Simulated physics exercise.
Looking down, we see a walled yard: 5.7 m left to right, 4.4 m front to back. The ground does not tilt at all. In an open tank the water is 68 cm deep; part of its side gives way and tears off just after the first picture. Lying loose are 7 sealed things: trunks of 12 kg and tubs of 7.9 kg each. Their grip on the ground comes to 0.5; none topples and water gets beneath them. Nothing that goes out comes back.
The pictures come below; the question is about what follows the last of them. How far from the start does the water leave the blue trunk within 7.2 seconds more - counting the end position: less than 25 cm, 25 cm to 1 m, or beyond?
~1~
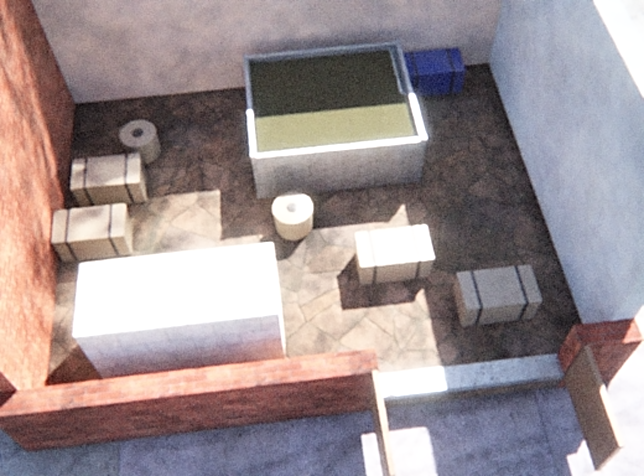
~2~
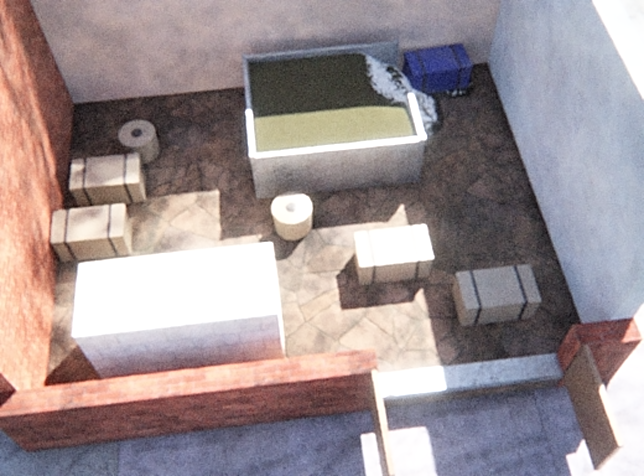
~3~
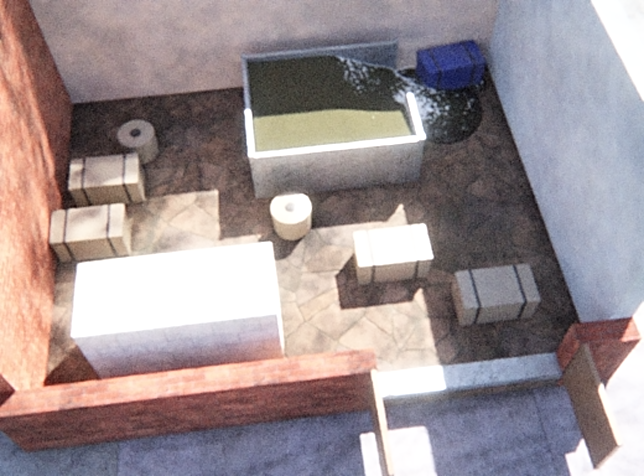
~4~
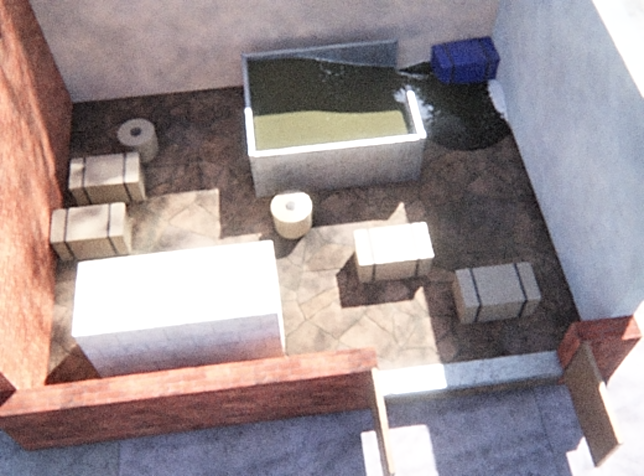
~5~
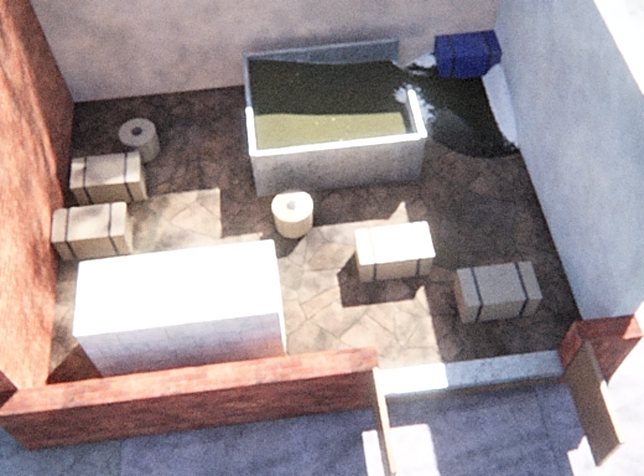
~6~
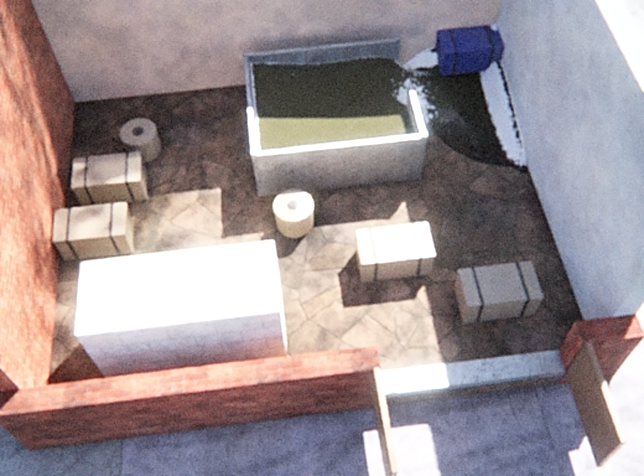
Long shift.
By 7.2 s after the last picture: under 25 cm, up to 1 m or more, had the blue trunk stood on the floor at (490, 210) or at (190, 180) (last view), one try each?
Well, it gets swept off on the first try and scarcely moves on the second.
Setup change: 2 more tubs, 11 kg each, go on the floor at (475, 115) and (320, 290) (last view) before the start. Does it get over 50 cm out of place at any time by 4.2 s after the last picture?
In sequence: Beyond it, then within it.
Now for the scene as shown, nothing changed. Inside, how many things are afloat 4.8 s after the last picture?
I get 1.
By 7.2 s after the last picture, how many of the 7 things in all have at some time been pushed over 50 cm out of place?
That makes 3.
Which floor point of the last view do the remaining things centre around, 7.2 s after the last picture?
They're centred close to (199, 219).
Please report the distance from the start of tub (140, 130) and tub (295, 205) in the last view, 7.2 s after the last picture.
Lab note - net shifts in order: 0 cm; 0 cm.
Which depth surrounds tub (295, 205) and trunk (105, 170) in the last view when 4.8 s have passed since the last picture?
About 1 and 3 cm.
Then, 0.9 s after the last picture the blue trunk is near (487, 80), 0.9 m from its start, afloat; 0 of 7 are out; 1 afloat.
Then, 2.8 s after the last picture the blue trunk has gone out; 2 of 7 are out; 0 afloat.
Then, 4.8 s after the last picture the blue trunk has gone out; 2 of 7 are out; 1 afloat.
Then, 7.2 s after the last picture the blue trunk has gone out; 2 of 7 are out; 2 afloat.
